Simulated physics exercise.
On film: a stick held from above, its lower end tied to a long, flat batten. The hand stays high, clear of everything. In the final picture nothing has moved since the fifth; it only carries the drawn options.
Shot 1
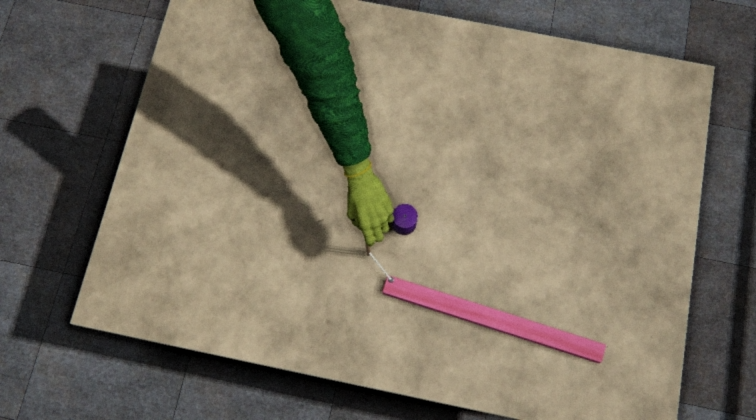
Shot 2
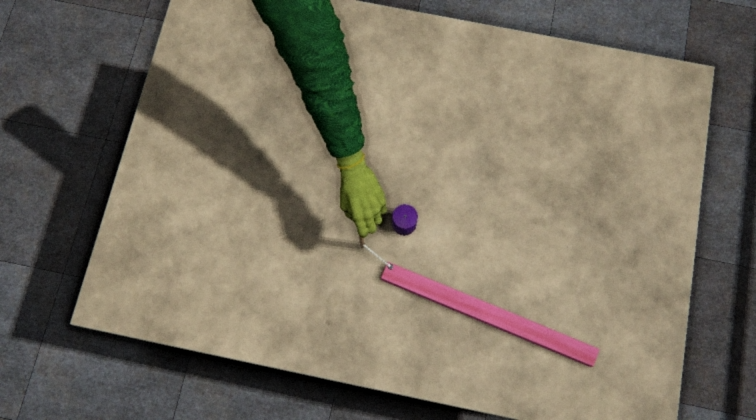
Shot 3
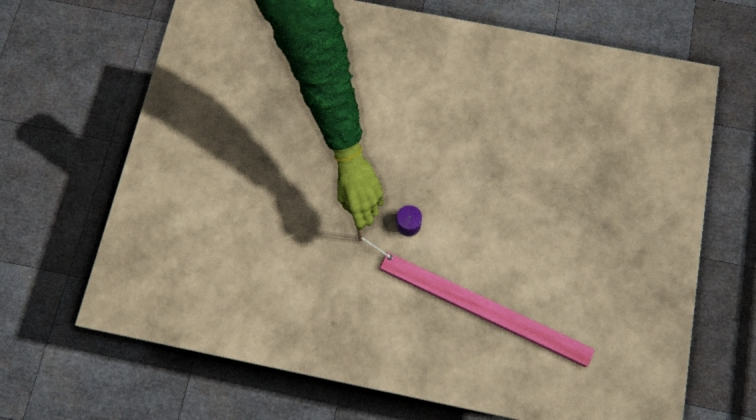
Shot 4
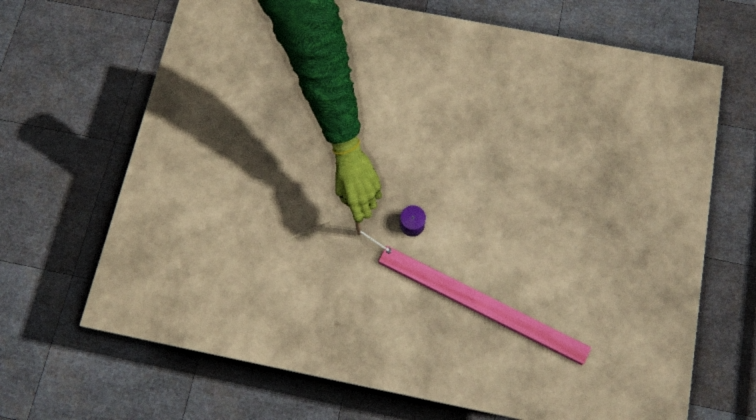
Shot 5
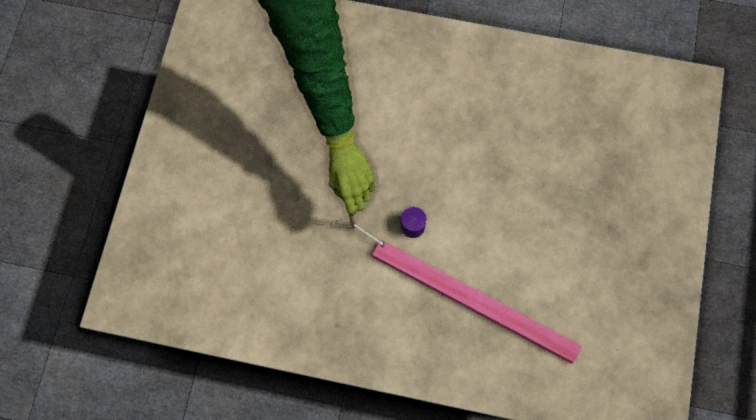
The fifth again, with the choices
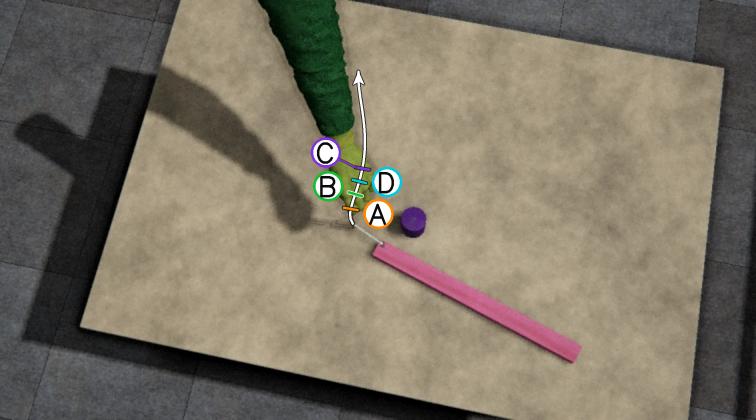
On a mottled tan board over grey tiles, a green-sleeved hand holding a small stick slowly drew a long pink strip, tied at one end, up and slightly left, near a purple tin.
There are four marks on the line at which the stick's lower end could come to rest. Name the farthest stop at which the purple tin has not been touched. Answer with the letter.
As far as tick B.
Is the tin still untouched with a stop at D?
No.
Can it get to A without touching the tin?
For that mark, yes.
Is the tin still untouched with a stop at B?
Yes.
On the copy, A at (351, 209); B at (355, 194); C at (362, 169); D at (359, 182); the route from (353, 224) via (365, 146) to (358, 72).
On B. First, foot of the stick (350, 213), middle of the batten (468, 294).
Then, foot of the stick (352, 204), middle of the batten (465, 290).
Finally, foot of the stick (355, 195), middle of the batten (462, 286); nothing has been touched.
By contrast, A is safe but short; C is too far, the tin has been hit; D is too far, the tin has been hit.
